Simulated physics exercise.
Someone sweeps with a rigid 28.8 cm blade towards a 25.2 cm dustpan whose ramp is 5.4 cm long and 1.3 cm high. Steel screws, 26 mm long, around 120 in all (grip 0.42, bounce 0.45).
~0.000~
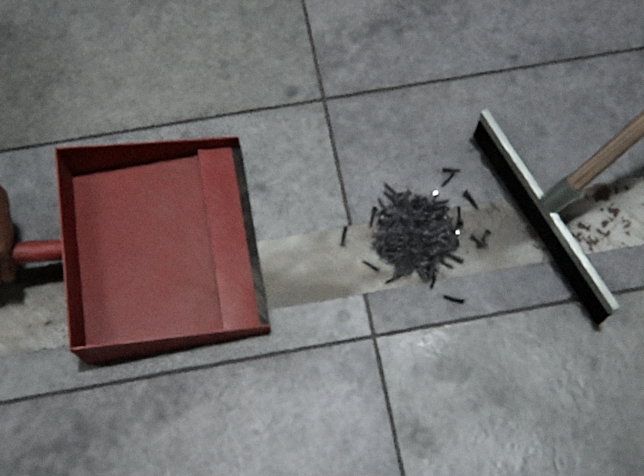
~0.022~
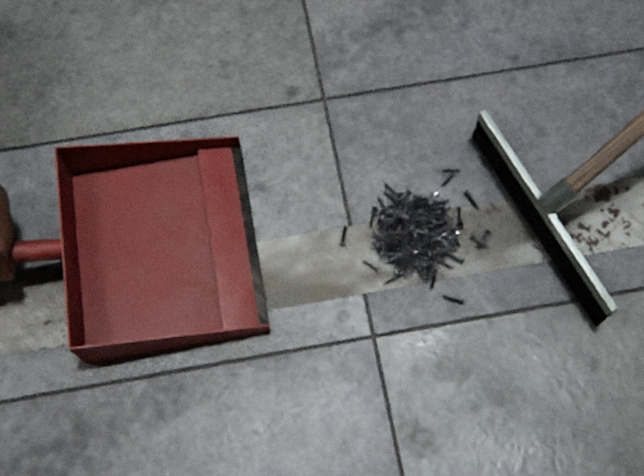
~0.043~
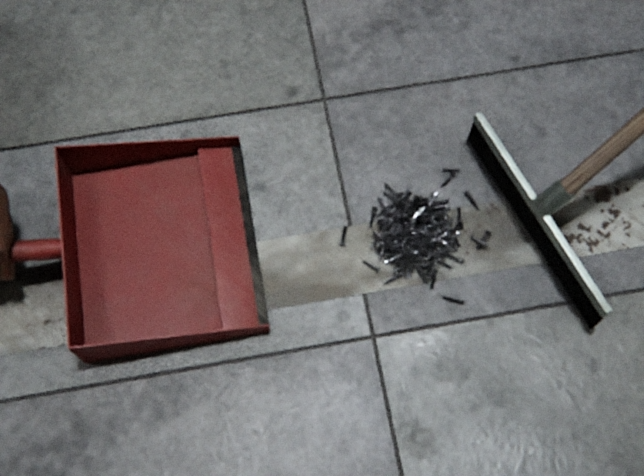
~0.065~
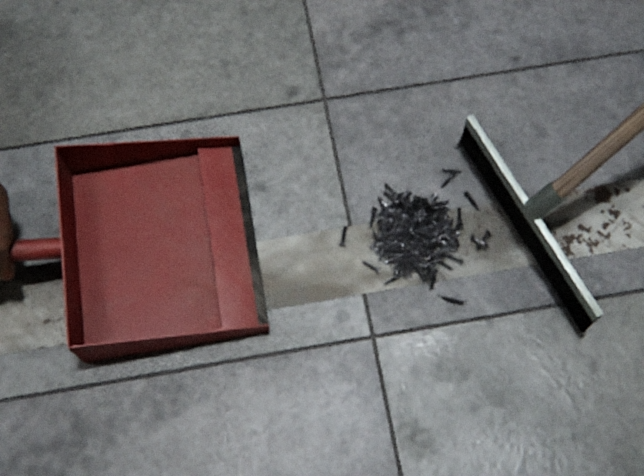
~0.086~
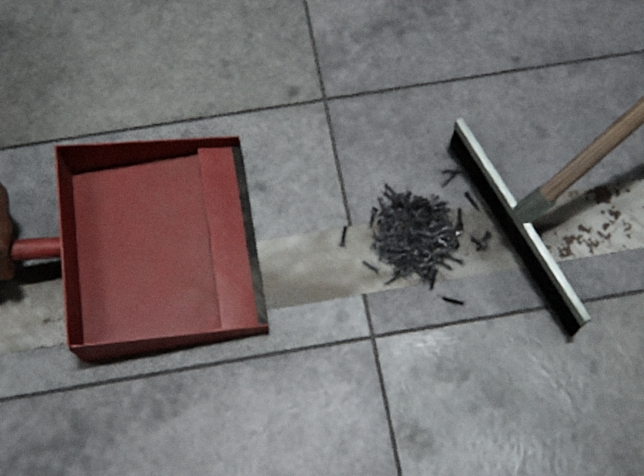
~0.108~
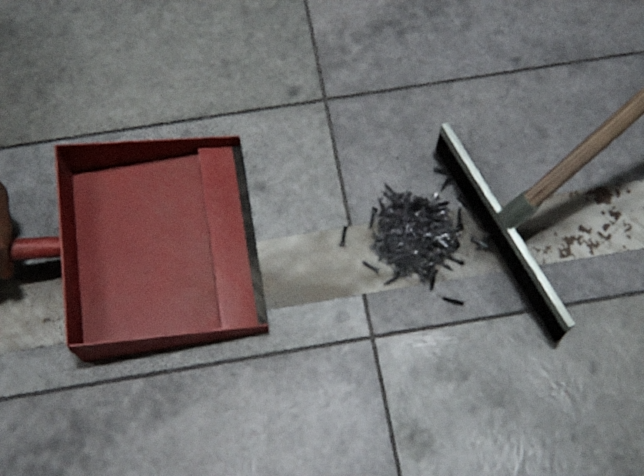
The video shows a pile of dark screws on grey tiles between a red dustpan, held still by a hand at the left, and a wooden-handled blade that slides a short way left, reaching the pile's right edge.
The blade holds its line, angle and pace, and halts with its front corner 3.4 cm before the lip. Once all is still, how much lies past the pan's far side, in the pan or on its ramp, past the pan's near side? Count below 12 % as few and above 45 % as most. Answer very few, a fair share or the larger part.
Past the pan's far side: Very few; in the pan or on its ramp: A fair share; past the pan's near side: A fair share.
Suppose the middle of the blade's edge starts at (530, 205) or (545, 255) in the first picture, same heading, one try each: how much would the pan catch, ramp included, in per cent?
Some 20 and 25 per cent.
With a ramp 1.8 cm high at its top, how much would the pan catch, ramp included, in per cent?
It would be near 25 per cent.
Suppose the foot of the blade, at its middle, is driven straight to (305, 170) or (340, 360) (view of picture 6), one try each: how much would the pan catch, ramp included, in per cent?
About 5 and 15 per cent.
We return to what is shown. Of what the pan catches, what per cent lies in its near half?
Roughly 90 per cent.
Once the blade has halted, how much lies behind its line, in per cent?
About 0 per cent.
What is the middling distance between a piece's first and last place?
Roughly 20 cm.
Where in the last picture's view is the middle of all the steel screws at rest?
At about (270, 294).
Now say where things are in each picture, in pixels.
The first picture shows blade from (611, 309) to (484, 117), moved 0.0 cm, 0 of the pieces shifted so far; middle of the pieces at (414, 232); pan at (152, 252).
The second picture shows blade from (610, 310) to (482, 118), moved 0.2 cm, 0 of the pieces shifted so far; middle of the pieces at (414, 232).
The third picture shows blade from (605, 312) to (478, 120), moved 0.9 cm, 0 of the pieces shifted so far; middle of the pieces at (414, 233).
The fourth picture shows blade from (596, 316) to (470, 122), moved 2.0 cm, 0 of the pieces shifted so far; middle of the pieces at (414, 233).
The fifth picture shows blade from (584, 320) to (459, 126), moved 3.5 cm, 0 of the pieces shifted so far; middle of the pieces at (414, 233).
The sixth picture shows blade from (568, 326) to (444, 130), moved 5.4 cm, 3 of the pieces shifted so far; middle of the pieces at (414, 233); pan at (150, 250). The blade's pace is about 0.94 m/s, heading 8 degrees towards the viewer's side.
After 0.24 s, middle of the blade 17 cm from the lip; 0 % over the lip, far side 0 %, near side 0 %.
After 0.32 s, middle of the blade 10 cm from the lip; 0 % over the lip, far side 0 %, near side 10 %.
After 0.54 s, middle of the blade 8 cm from the lip; 30 % over the lip, far side 0 %, near side 20 %.
At rest (1.5 s), far side 0 %, pan 25 %, near side 20 %, in front of the lip or behind the blade 55 %.
